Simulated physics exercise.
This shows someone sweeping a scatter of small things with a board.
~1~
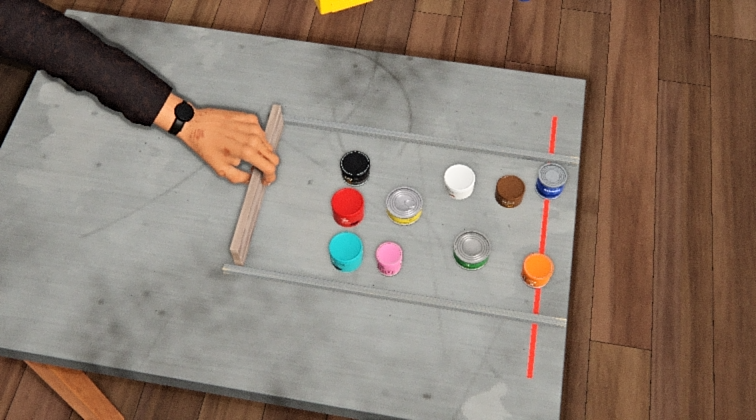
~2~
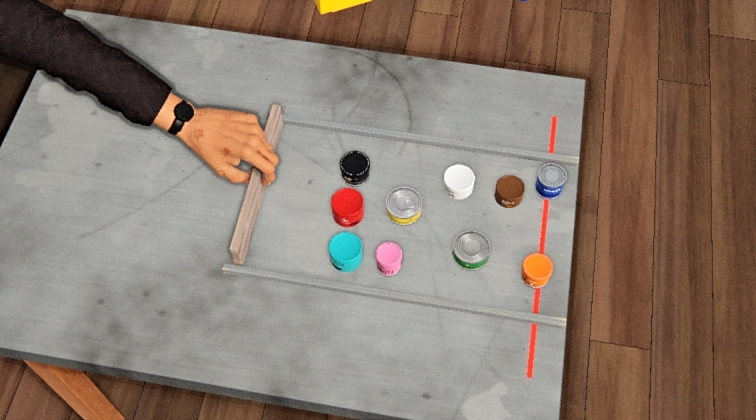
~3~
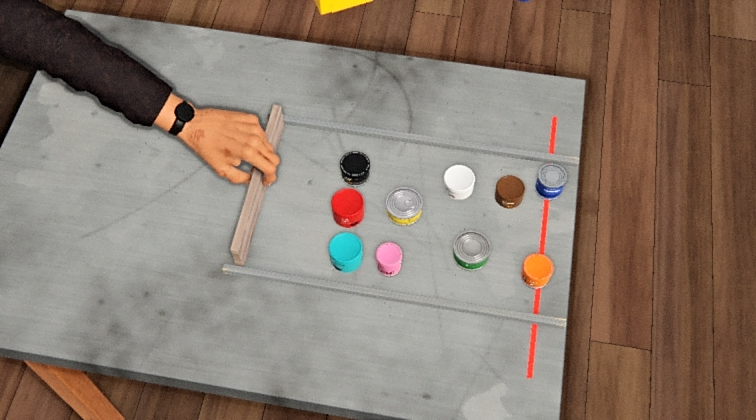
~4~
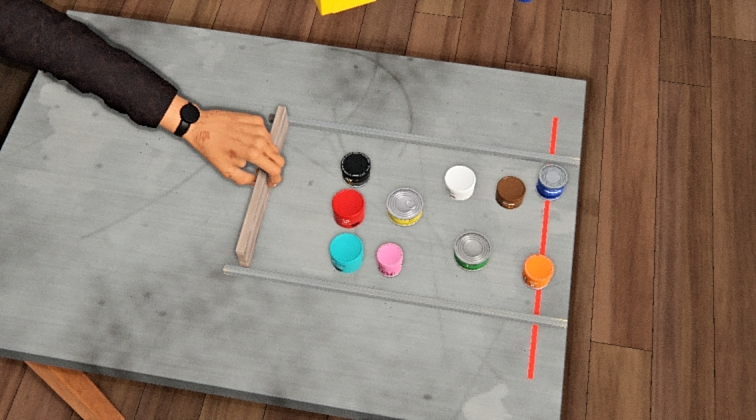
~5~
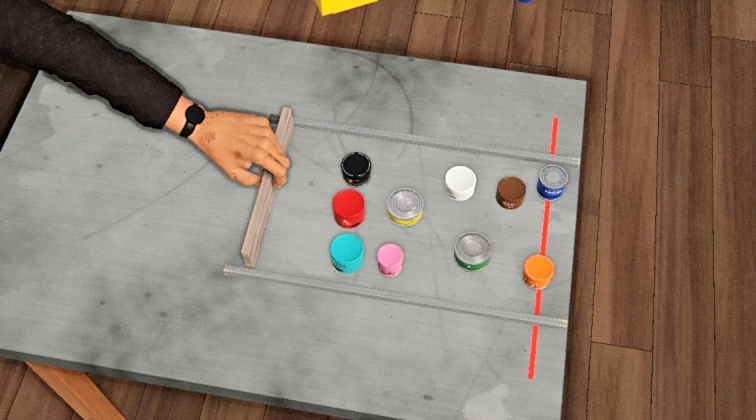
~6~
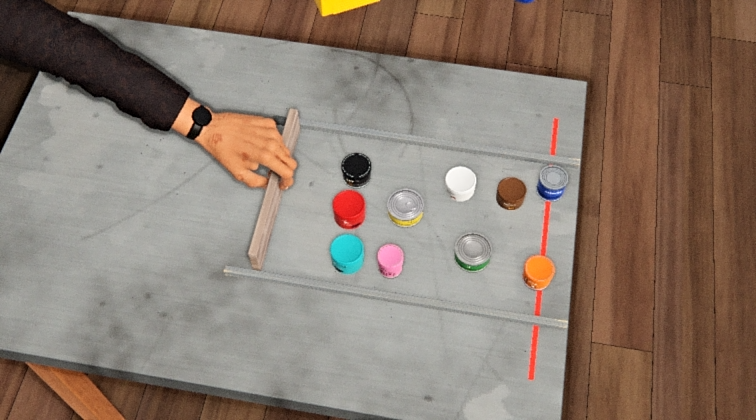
To begin with, a hand holds a wooden board upright at the left of several small coloured tins and tubs on a grey tabletop, between two thin rails. The hand then slides the board slightly to the right, while the containers, including those by the red line, stay practically still.
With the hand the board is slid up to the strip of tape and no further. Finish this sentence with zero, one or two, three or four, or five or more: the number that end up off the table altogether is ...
The number that end up off the table altogether is five or more.
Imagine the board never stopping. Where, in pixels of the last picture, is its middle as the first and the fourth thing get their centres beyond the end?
At (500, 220) for the first, at (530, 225) for the fourth.
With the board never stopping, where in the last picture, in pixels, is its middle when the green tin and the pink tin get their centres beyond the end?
The middle is at (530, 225) when it's the green tin, and at (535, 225) when it's the pink tin.
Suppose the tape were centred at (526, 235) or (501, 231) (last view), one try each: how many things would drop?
Result, try by try: 1, 0.
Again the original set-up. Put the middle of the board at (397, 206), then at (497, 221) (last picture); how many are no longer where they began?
5, then 10.
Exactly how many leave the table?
Total count: 5.
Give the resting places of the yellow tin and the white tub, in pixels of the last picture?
You'll see the yellow tin at (564, 230), with the white tub at (566, 175).
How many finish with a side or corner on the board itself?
The count is 5.
Soon after, none off yet; blue tin at rest near (552, 184); orange pot at rest near (538, 273); brown tub at rest near (511, 194).
After that, none off yet; blue tin at rest near (552, 184); orange pot at rest near (538, 273); brown tub displaced a little near (523, 198).
In the end, the number that fall off is five or more; gone, pink tin, green tin, brown tub, orange pot and blue tin.
